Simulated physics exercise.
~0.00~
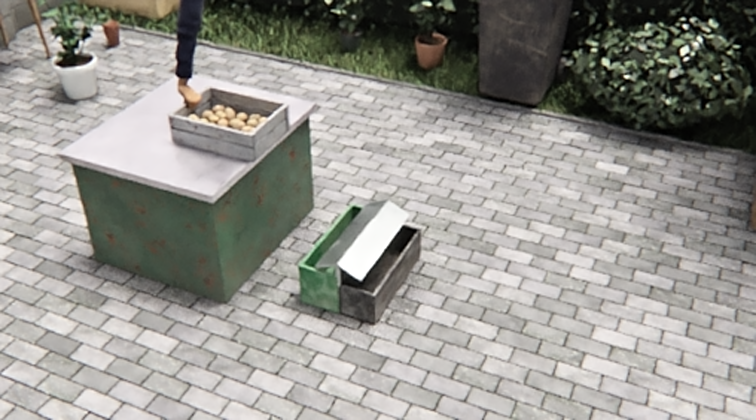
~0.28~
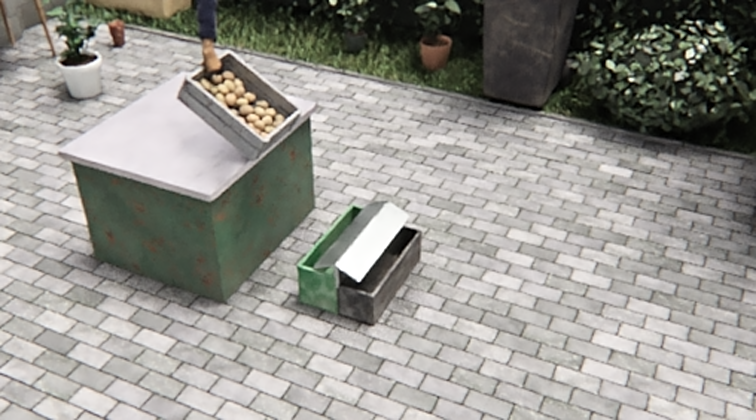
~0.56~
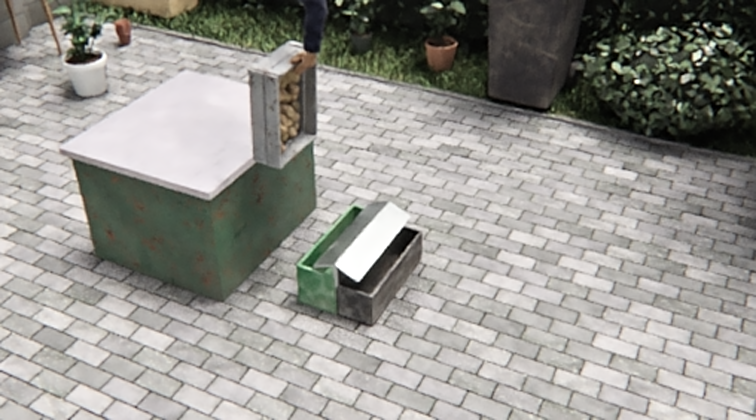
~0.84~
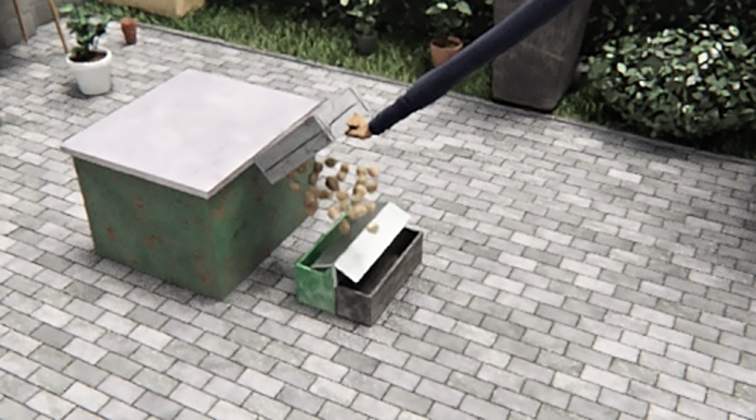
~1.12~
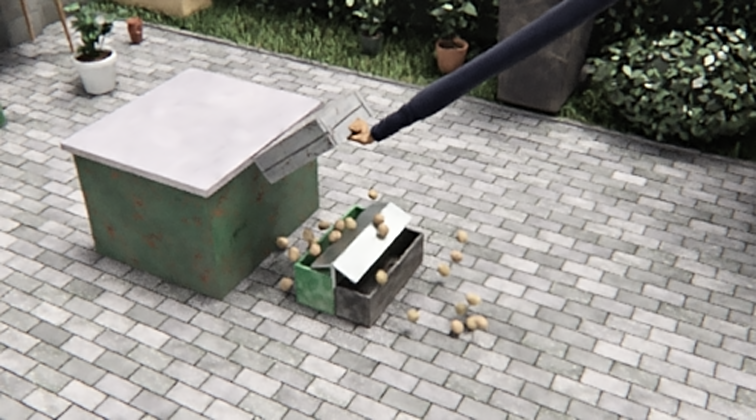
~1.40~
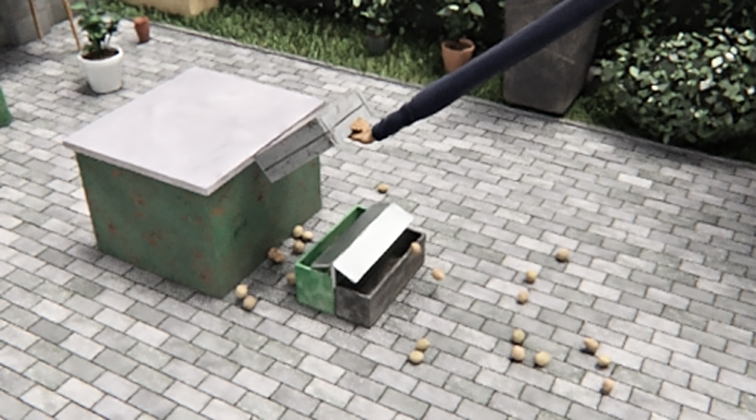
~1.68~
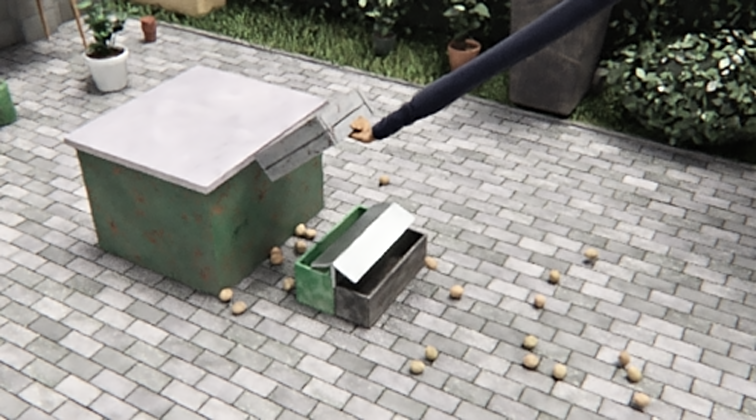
On a paved garden patio, an arm tipping potatoes from a grey crate over a ridged green-and-black container, many scattering across the paving.
